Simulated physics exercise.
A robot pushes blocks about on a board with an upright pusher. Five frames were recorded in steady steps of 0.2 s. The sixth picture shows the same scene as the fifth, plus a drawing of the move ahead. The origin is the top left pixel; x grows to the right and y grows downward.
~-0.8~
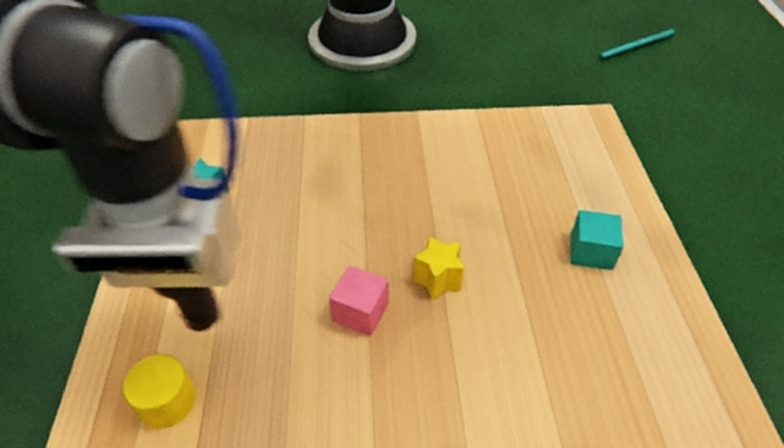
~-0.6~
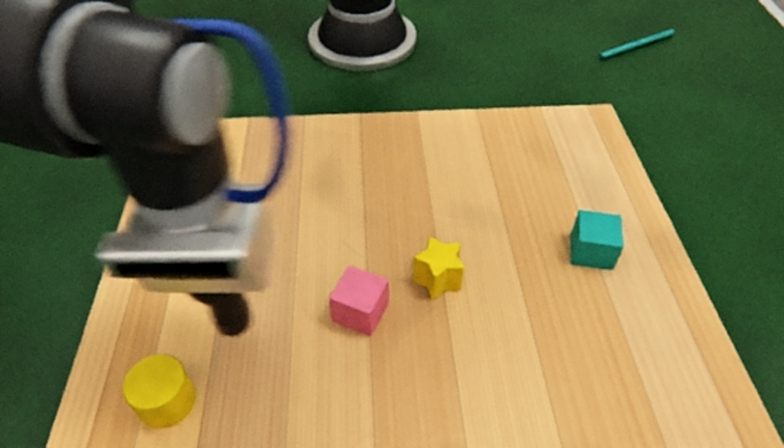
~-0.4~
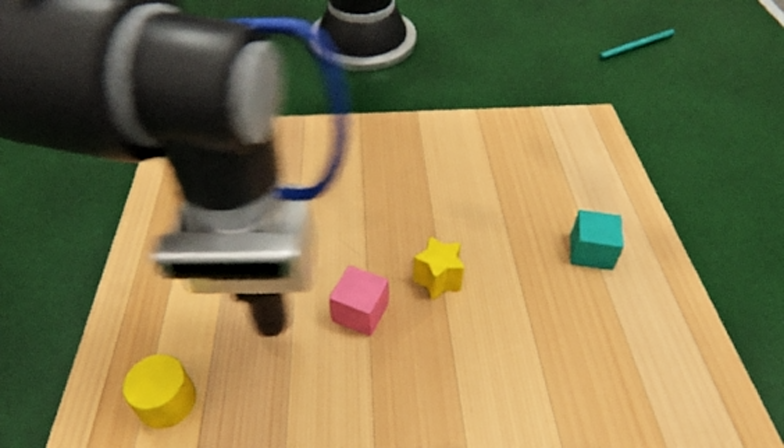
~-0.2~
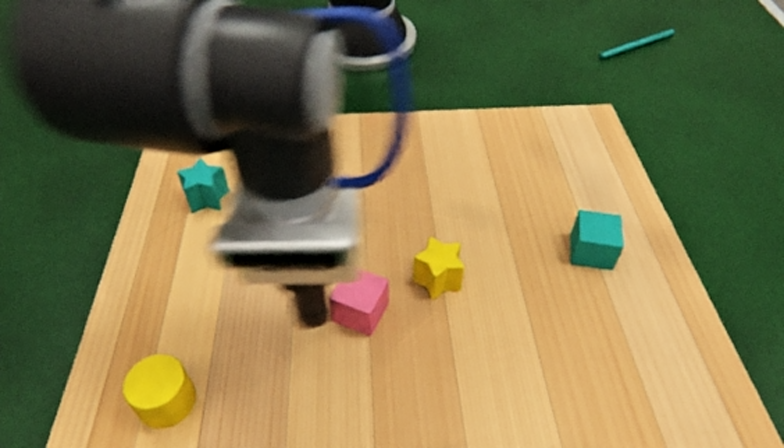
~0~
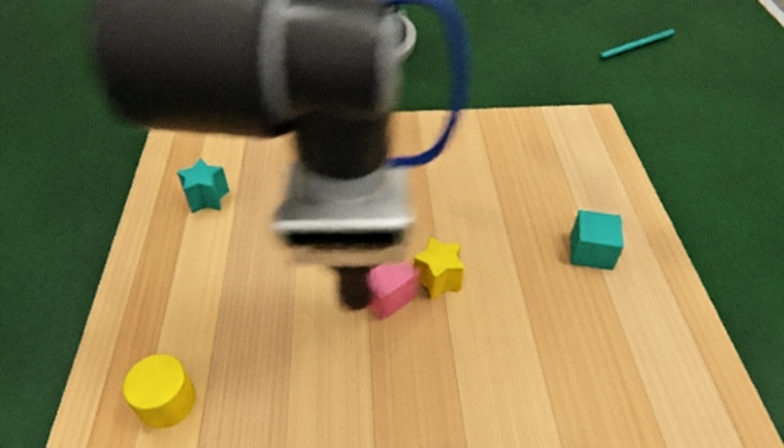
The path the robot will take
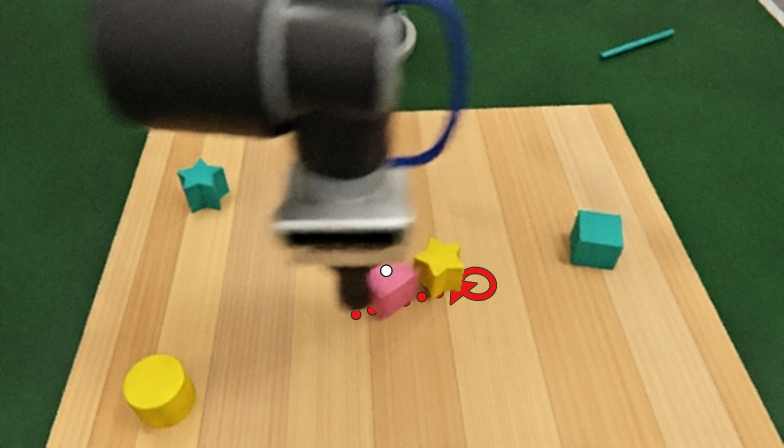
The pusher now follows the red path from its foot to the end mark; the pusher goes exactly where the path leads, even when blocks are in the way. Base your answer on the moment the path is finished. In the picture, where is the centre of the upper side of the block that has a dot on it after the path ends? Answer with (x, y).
For the centre of its top, I'd go with (445, 235).
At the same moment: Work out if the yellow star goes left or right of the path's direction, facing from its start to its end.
Heads left.
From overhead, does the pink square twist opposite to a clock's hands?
It seems so.
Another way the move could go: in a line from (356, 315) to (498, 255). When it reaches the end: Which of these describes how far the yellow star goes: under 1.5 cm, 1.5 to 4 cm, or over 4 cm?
It shifts by more than 4 cm.
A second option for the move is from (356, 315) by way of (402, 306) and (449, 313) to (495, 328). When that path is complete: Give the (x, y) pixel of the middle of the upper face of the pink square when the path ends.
For the centre of its top, I'd go with (429, 252).
Path on the board, straight from (356, 315) to (477, 284); the dot is on the pink square.
What follows on the original path. One third of the way, pusher at (400, 286); pink square at (422, 253), turned 20° anticlockwise; yellow star at (465, 242), turned 15° clockwise.
Two thirds of the way, pusher at (440, 276); pink square at (442, 239), turned 45° anticlockwise; yellow star at (483, 230), turned 35° clockwise.
At the end, pusher at (480, 266); pink square at (445, 235), turned 60° anticlockwise; yellow star at (487, 229), turned 30° clockwise.
